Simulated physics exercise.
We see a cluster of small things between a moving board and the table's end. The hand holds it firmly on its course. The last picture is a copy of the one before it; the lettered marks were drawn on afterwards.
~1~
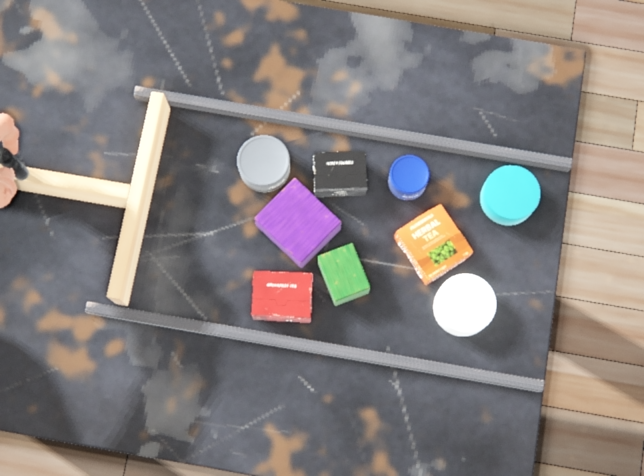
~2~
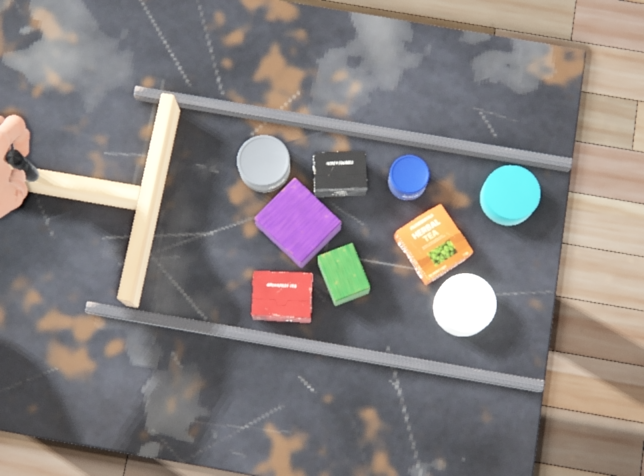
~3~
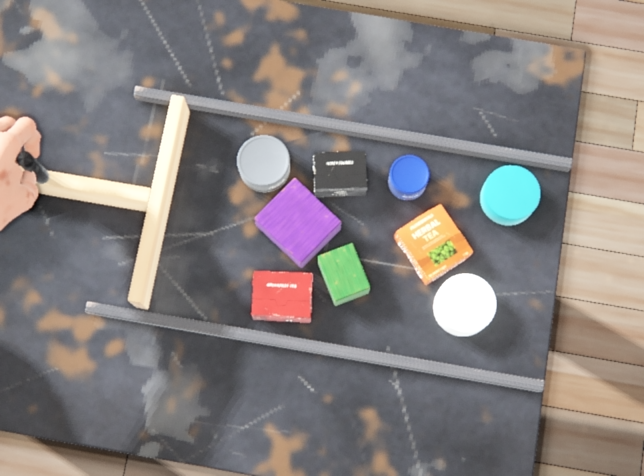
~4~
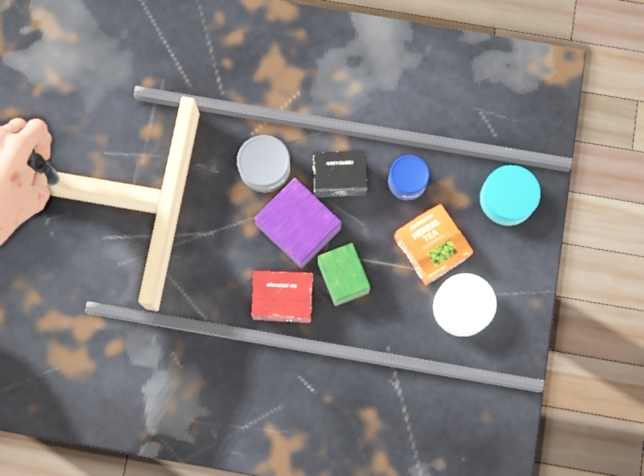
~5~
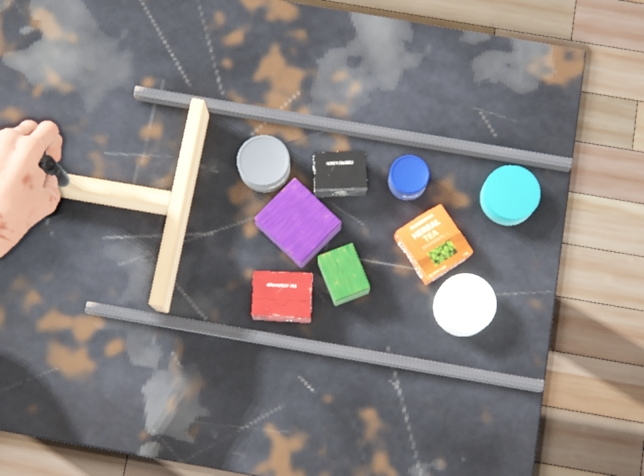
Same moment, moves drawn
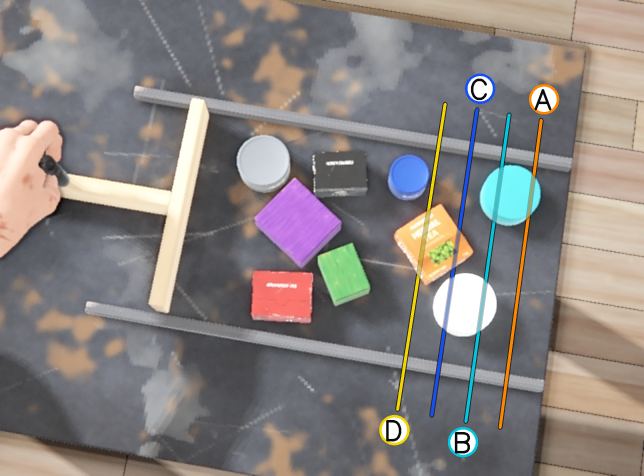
A hand at the left edge slides a pale wooden T-shaped pusher slowly and steadily rightward between two grey rails, touching none of the objects, which stay still, as does the camera. Seen from above, the dark, rust-blotched tabletop sits over a plank floor. Grey, blue, turquoise and white round items lie right of the pusher among purple, black, green, red and orange boxes.
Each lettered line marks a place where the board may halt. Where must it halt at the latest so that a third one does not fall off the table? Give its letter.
The farthest such stop is D.
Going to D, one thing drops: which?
The turquoise pot goes over.
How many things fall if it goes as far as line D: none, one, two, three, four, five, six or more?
One.
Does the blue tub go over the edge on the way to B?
Yes.
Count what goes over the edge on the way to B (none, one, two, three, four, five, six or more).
Six or more.
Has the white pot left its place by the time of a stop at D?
By then, yes.
On the marked copy, A at (521, 269); B at (488, 263); C at (455, 257); D at (422, 252).
With D. Early on, board (265, 215); red packet (288, 299); grey jar (309, 168).
Further on, board (354, 230); turquoise pot (539, 200); white pot (479, 306).
At the end, board (420, 241); turquoise pot over the edge; white pot (543, 313); one fallen.
As for the rest, A drops six; B drops six; C drops three.
